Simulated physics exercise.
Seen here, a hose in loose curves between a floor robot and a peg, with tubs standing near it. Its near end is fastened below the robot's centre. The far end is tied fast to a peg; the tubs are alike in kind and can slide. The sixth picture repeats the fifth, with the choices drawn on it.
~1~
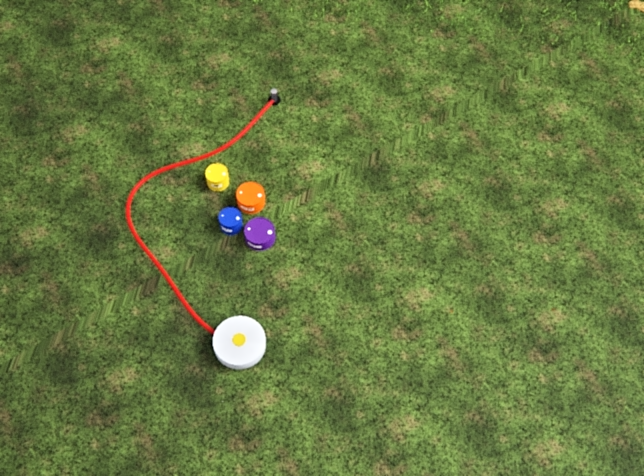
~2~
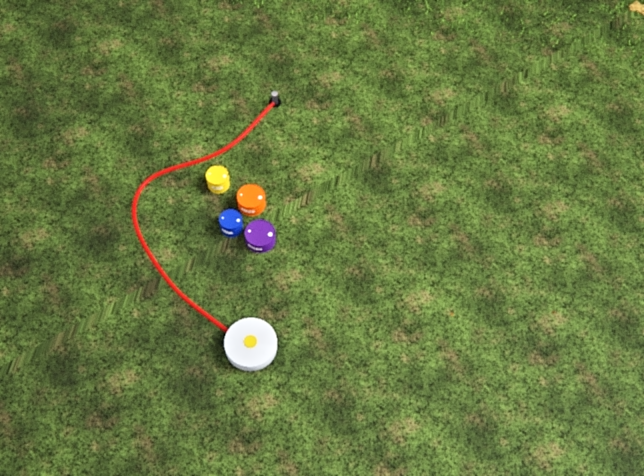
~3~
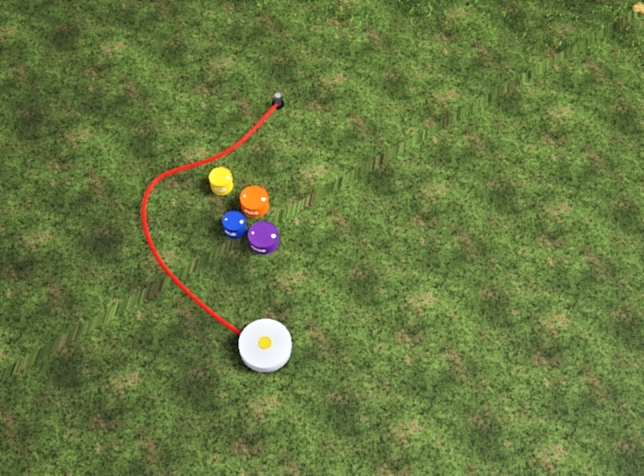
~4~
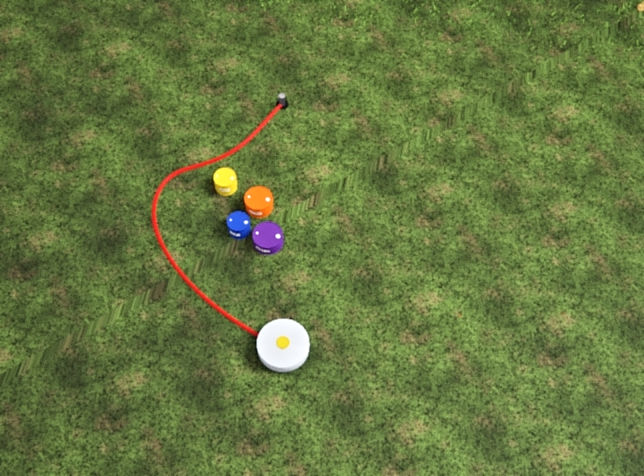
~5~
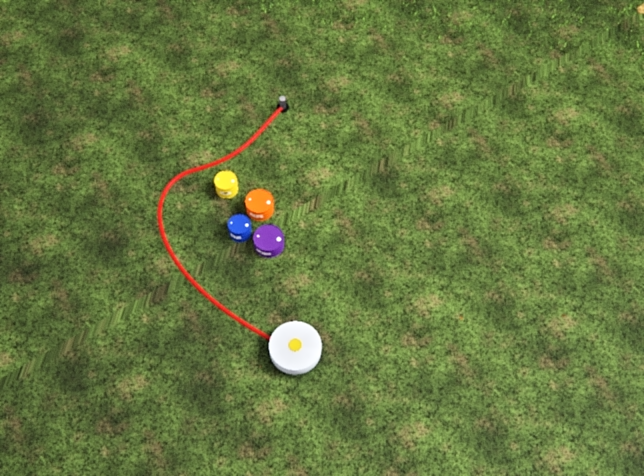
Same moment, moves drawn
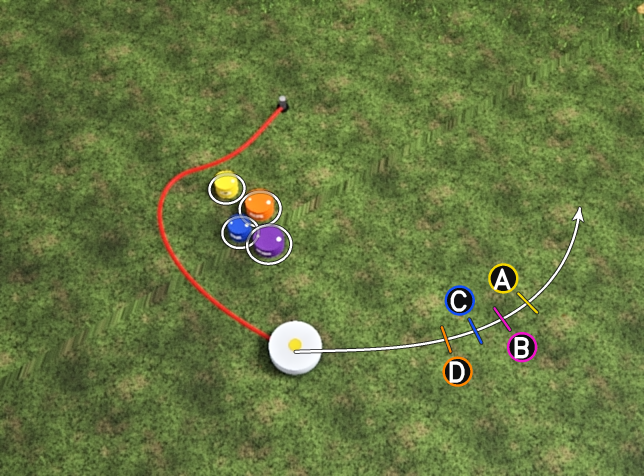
A white disc-shaped robot with a yellow centre sits on patchy green grass, viewed from high above at a steep angle. A red hose curves from it, bowing left around four small tubs, yellow, orange, blue and purple, to a small dark peg at upper centre. The robot slides steadily a short way right, drawing the hose's lower curve along, while the tubs stay clustered and the view shifts very slightly.
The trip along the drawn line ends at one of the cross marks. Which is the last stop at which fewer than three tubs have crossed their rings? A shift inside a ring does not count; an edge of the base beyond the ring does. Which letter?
It can go as far as D.
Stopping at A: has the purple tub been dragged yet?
By then, yes.
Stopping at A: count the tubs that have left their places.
By then, four.
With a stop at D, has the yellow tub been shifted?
Yes.
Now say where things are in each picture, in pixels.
Peg (274, 96); orange tub (251, 198); blue tub (231, 221), in the first picture.
Robot (251, 345); yellow tub (218, 180), in the second picture.
Robot (265, 346); peg (278, 100), in the third picture.
Robot (283, 346); blue tub (239, 225), in the fourth picture.
Robot (295, 348); purple tub (269, 241); peg (283, 103); orange tub (260, 205), in the fifth picture.
On the copy, A at (528, 303); B at (502, 319); C at (475, 331); D at (446, 339); the route from (295, 352) via (484, 327) to (580, 208).
On D. First, robot (349, 347).
Then, robot (402, 343).
Finally, robot (448, 336); blue tub (249, 224); yellow tub (242, 188); two over the rings.
By contrast, A has four over the rings; B has four over the rings; C has three over the rings.
